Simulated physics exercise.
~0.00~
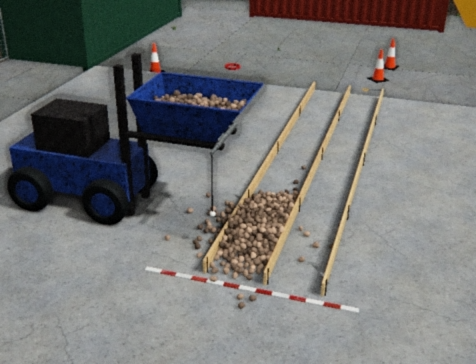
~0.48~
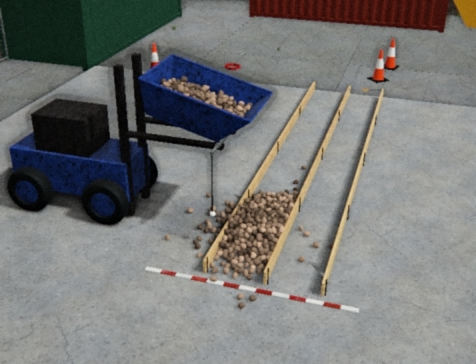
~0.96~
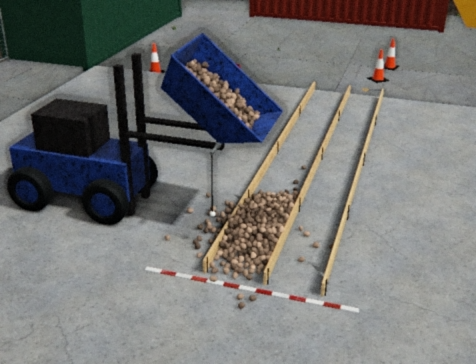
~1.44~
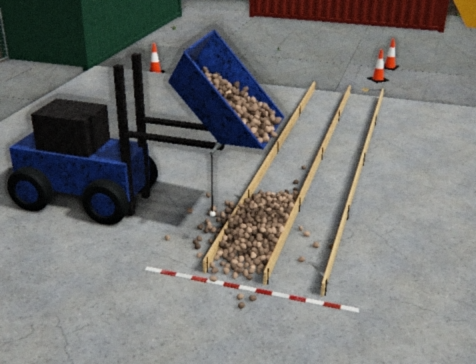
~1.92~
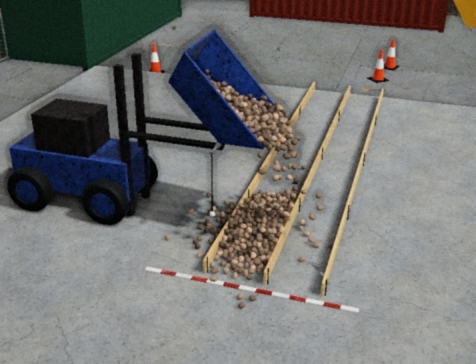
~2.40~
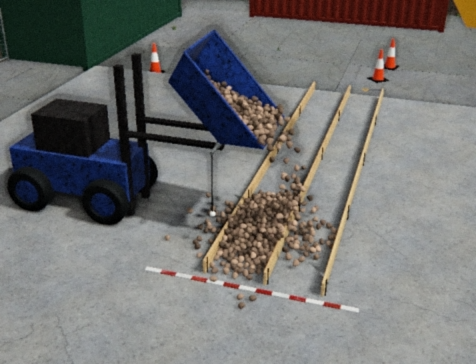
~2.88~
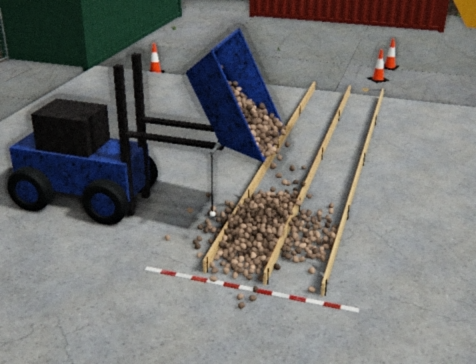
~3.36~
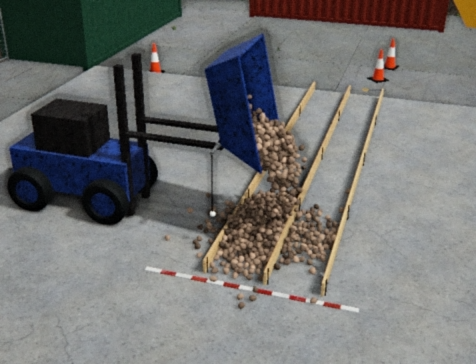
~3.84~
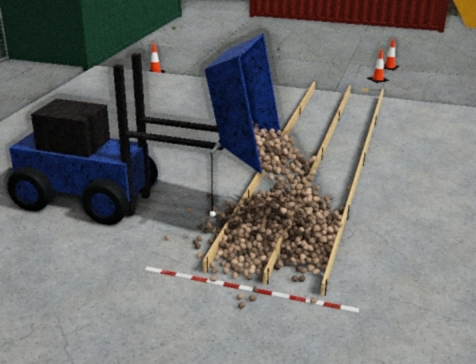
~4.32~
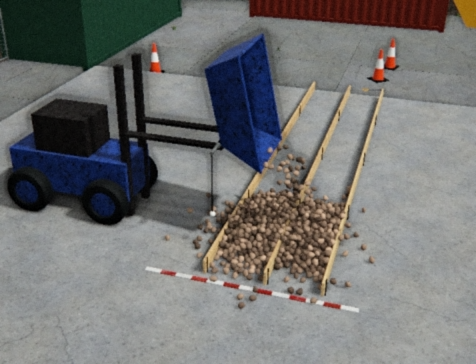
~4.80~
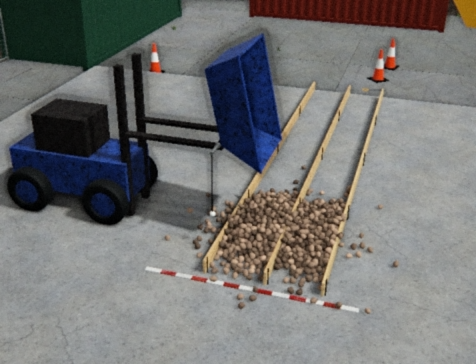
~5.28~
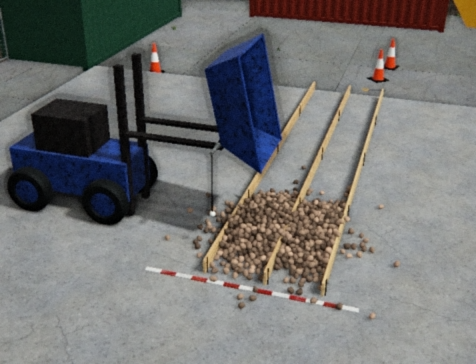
Blue forklift tipping its skip in two stages, pouring brown stones over boards until both bays are heaped and the skip is empty.
